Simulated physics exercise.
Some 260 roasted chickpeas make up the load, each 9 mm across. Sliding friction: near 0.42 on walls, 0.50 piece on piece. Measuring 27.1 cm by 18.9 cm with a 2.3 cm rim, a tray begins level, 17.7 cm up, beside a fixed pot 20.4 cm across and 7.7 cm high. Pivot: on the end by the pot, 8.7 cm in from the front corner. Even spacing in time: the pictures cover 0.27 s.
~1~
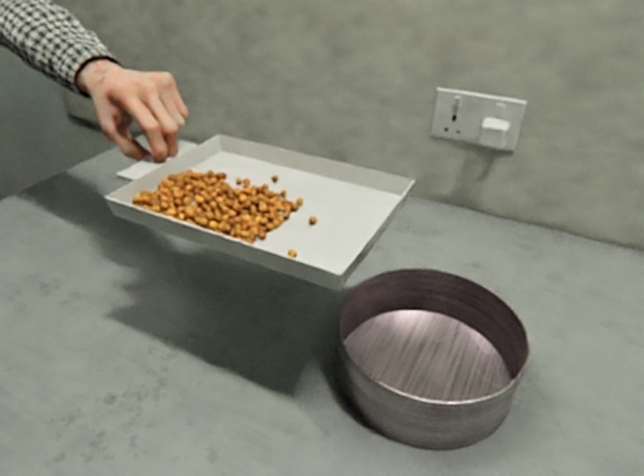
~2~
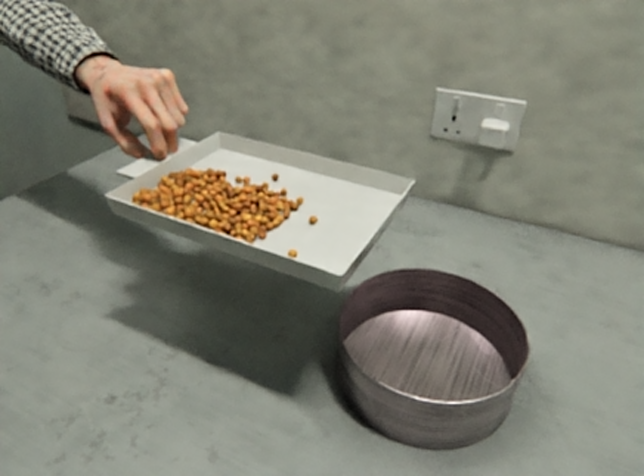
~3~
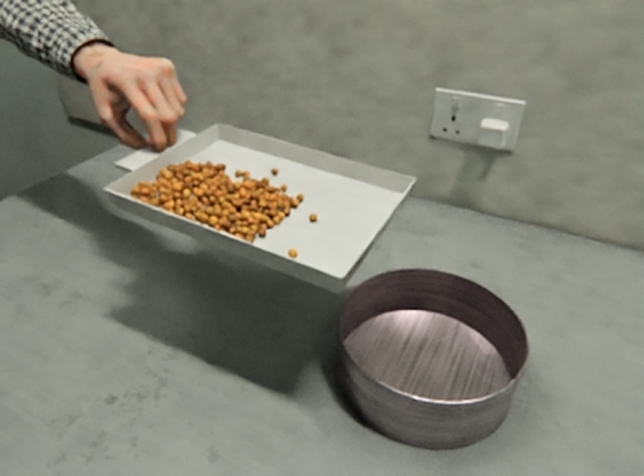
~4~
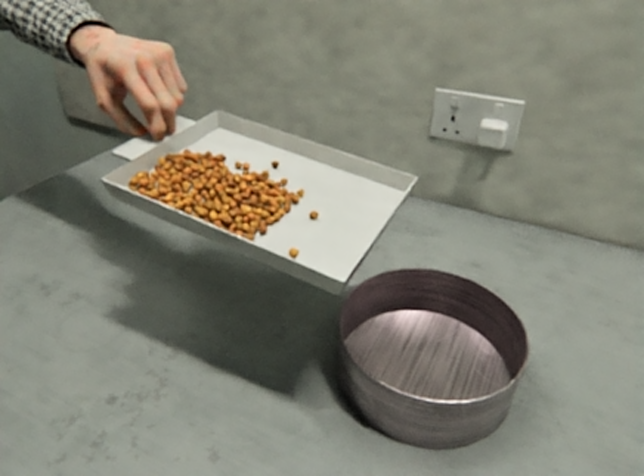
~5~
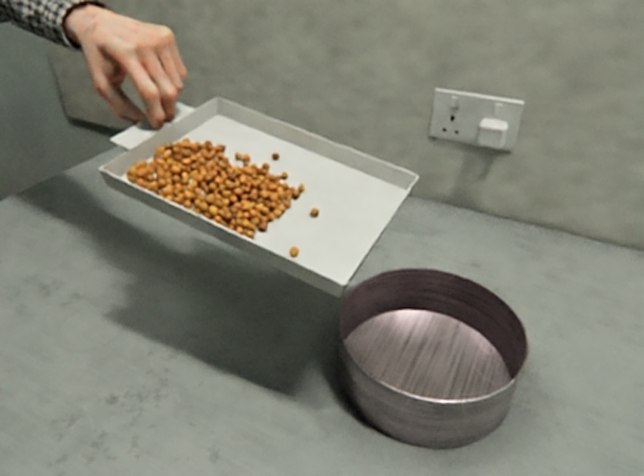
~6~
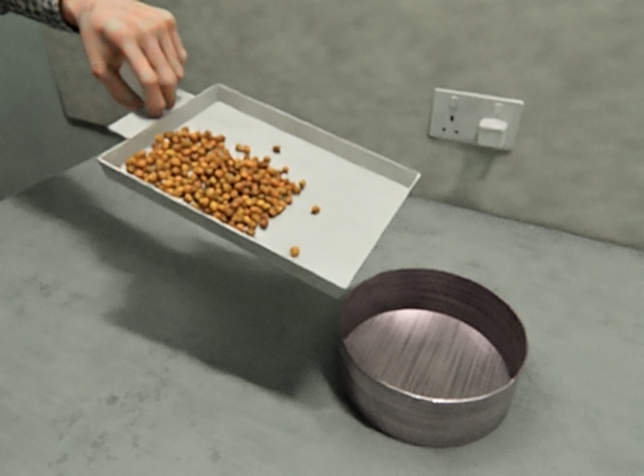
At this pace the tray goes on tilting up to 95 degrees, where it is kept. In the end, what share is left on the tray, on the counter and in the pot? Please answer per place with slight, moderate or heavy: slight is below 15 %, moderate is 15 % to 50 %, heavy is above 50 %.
Per place: Tray slight, counter heavy, pot moderate.
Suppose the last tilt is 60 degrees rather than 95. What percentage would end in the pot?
Result: Close to 5 %.
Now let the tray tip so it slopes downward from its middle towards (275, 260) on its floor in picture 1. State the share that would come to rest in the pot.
Estimate: Some 5 per cent.
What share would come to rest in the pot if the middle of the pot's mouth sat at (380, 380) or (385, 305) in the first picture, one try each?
Some 95 and 40 per cent.
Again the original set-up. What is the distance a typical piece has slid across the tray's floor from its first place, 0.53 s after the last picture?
10 cm.
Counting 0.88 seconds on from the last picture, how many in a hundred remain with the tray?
Estimate: Near 90 in a hundred.
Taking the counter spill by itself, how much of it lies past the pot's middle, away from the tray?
About 30 per cent.
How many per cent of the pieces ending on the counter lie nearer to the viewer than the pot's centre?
Some 100 per cent.
Then, 0.53 s after the last picture, tilt 53 degrees; the tray holds 100 %, the pot 0 %.
Then, 0.88 s after the last picture, tilt 78 degrees; the tray holds 90 %, the pot 5 %.
Then, 1.33 s after the last picture, tilt 95 degrees; the tray holds 25 %, the pot 25 %.
In the end, tray 0 %, counter 65 %, pot 35 %.
